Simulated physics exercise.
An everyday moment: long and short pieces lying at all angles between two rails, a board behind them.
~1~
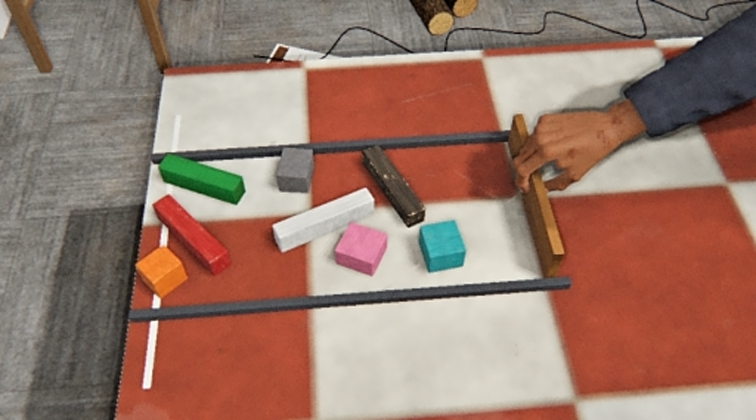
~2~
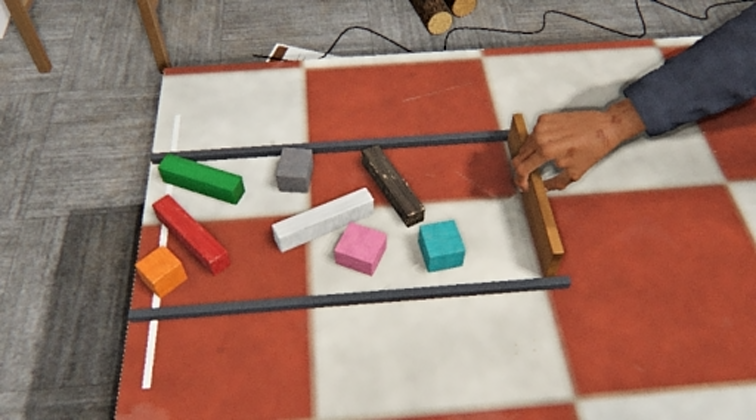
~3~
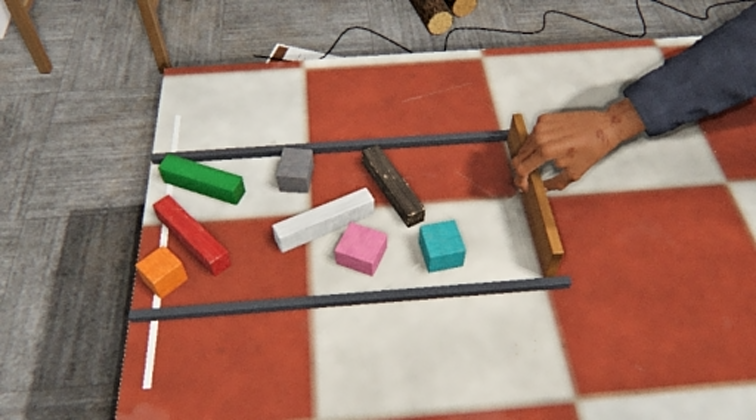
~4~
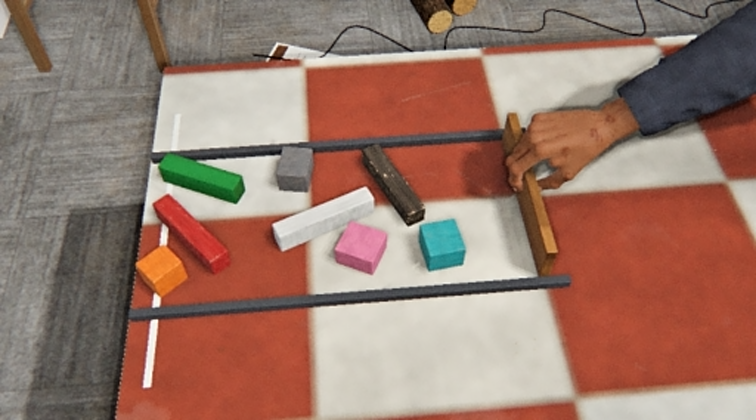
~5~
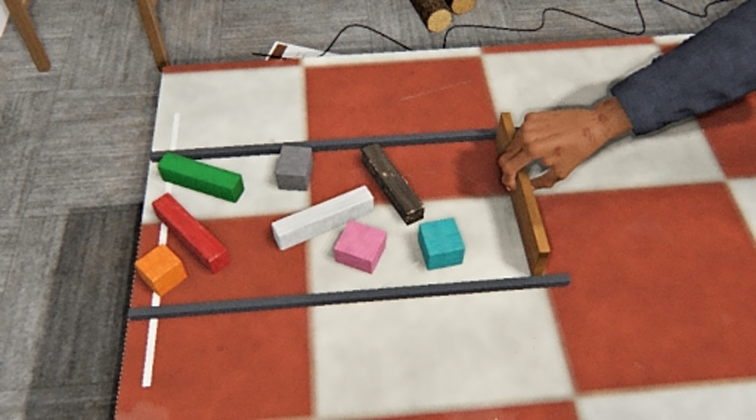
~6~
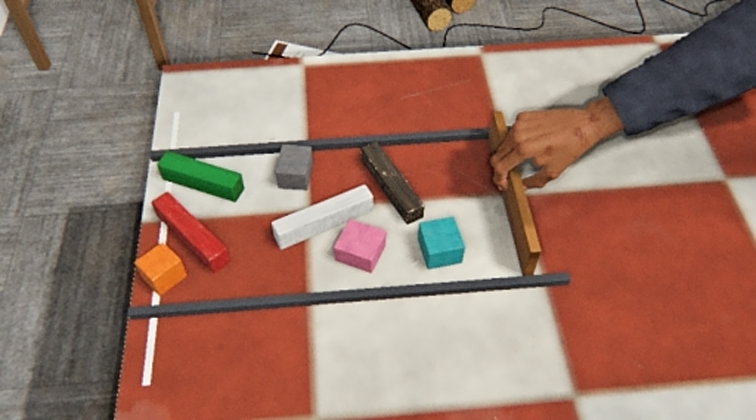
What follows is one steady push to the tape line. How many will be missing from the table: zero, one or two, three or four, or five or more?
The number that fall off is five or more.
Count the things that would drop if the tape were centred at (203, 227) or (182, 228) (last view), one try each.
It would be 3 and 5.
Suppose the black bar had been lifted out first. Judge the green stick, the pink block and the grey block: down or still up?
The green stick is lost; the pink block is lost; the grey block remains up.
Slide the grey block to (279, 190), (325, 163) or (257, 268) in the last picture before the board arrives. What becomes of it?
Place by place, it drops off; drops off; goes over.
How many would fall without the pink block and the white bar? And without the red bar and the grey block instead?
The counts: 4 and 4.
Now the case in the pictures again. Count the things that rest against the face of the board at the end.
It touches 2.
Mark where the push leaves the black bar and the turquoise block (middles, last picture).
The black bar at (155, 197), the turquoise block at (137, 266).
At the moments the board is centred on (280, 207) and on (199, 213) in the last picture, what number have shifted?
At the one place 8, at the other 8.
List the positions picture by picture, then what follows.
In the first frame, orange block (162, 272); red bar (191, 234); green stick (202, 179); board (533, 193); tape (165, 232).
In the second frame, red bar (191, 234); board (533, 192).
In the third frame, green stick (202, 180); pink block (361, 249).
In the fourth frame, orange block (162, 271); white bar (324, 218).
In the fifth frame, red bar (190, 233); turquoise block (441, 244).
In the sixth frame, orange block (161, 269); red bar (190, 231); green stick (201, 177); board (512, 190); tape (164, 229).
Soon after, none off yet; orange block at rest near (161, 269); red bar at rest near (190, 231); green stick at rest near (201, 177).
After that, none off yet; orange block displaced about its own width near (133, 274); red bar displaced a little near (153, 240); green stick displaced a little near (183, 176).
In the end, the number that fall off is five or more; gone, pink block, white bar, grey block, green stick, red bar and orange block.
